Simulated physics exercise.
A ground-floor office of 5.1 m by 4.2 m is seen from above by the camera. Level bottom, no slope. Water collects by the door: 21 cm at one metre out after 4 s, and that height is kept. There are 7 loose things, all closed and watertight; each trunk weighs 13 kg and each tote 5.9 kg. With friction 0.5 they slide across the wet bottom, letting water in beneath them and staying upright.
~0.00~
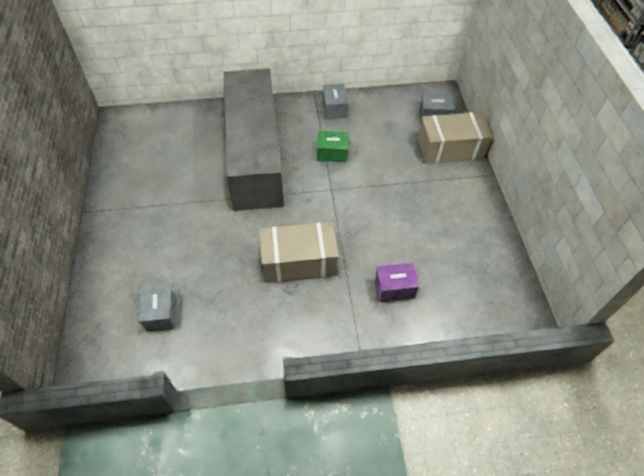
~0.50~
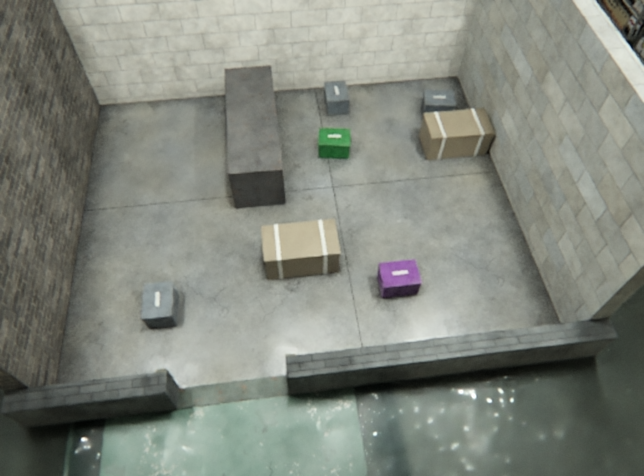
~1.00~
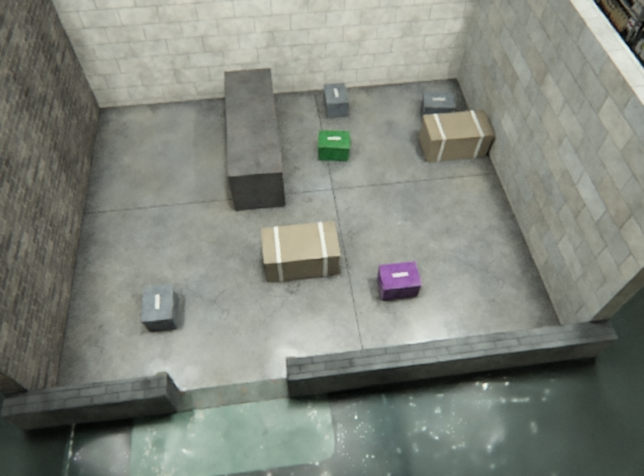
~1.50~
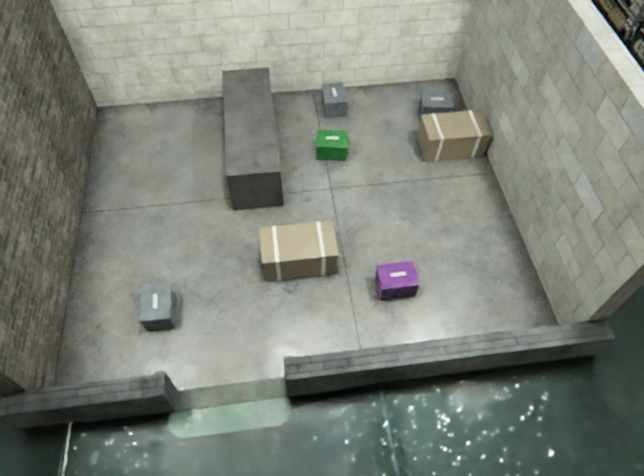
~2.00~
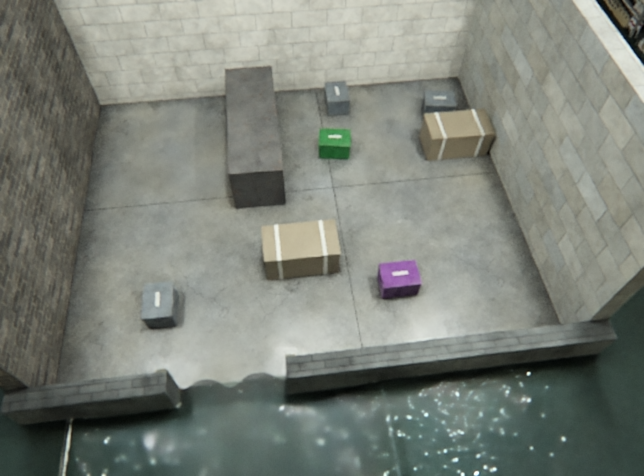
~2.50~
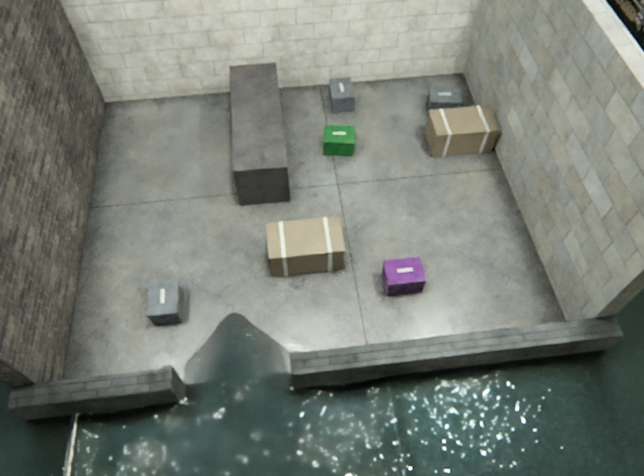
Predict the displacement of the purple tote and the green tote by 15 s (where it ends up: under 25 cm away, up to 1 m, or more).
Purple tote remains where it was; green tote shifts slightly.
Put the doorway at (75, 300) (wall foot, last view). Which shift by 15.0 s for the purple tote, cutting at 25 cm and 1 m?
Then the purple tote travels far.
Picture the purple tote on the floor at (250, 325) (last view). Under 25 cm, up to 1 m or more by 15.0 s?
Well, it gets shoved far.
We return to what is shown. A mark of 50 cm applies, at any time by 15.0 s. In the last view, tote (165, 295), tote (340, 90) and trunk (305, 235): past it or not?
Order as asked: Beyond, beyond, beyond.
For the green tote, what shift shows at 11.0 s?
It has shifted about 20 cm.
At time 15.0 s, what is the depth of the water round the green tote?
Somewhere close to 7 cm.
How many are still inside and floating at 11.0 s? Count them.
Then: 6.
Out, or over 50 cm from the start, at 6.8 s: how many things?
By my reckoning, 2.
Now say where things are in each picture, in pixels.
The first picture shows the purple tote at (398, 276), on the bottom; the green tote at (333, 140) rests on the ground; 0.0 m2 under water; 0 of 7 have shifted.
The second picture shows the purple tote at (400, 273) rests on the ground; the green tote at (335, 137), on the bottom; water covers 0.0 m2; 0 of 7 have shifted.
The third picture shows the purple tote at (400, 275) rests on the ground; the green tote at (334, 139) rests on the ground; water covers 0.0 m2; 0 of 7 have shifted.
The fourth picture shows the purple tote at (398, 275) rests on the ground; the green tote at (332, 138) rests on the ground; 0.0 m2 under water; 0 of 7 have shifted.
The fifth picture shows the purple tote at (400, 274), on the bottom; the green tote at (335, 137) rests on the ground; 0.0 m2 under water; 0 of 7 have shifted.
The sixth picture shows the purple tote at (405, 270), on the bottom; the green tote at (339, 134) rests on the ground; water covers 0.4 m2; 0 of 7 have shifted.
After 3.5 s the purple tote is near (405, 270), 0.0 m from its start, aground; the green tote is near (339, 134), 0.0 m from its start, aground; 0 afloat.
After 6.8 s the purple tote is near (405, 270), 0.0 m from its start, aground; the green tote is near (341, 130), 0.1 m from its start, aground; 0 afloat.
After 11.0 s the purple tote is near (405, 270), 0.0 m from its start, aground; the green tote is near (344, 122), 0.2 m from its start, afloat; 6 afloat.
After 15.0 s the purple tote is near (405, 270), 0.0 m from its start, aground; the green tote is near (327, 155), 0.4 m from its start, afloat; 6 afloat.
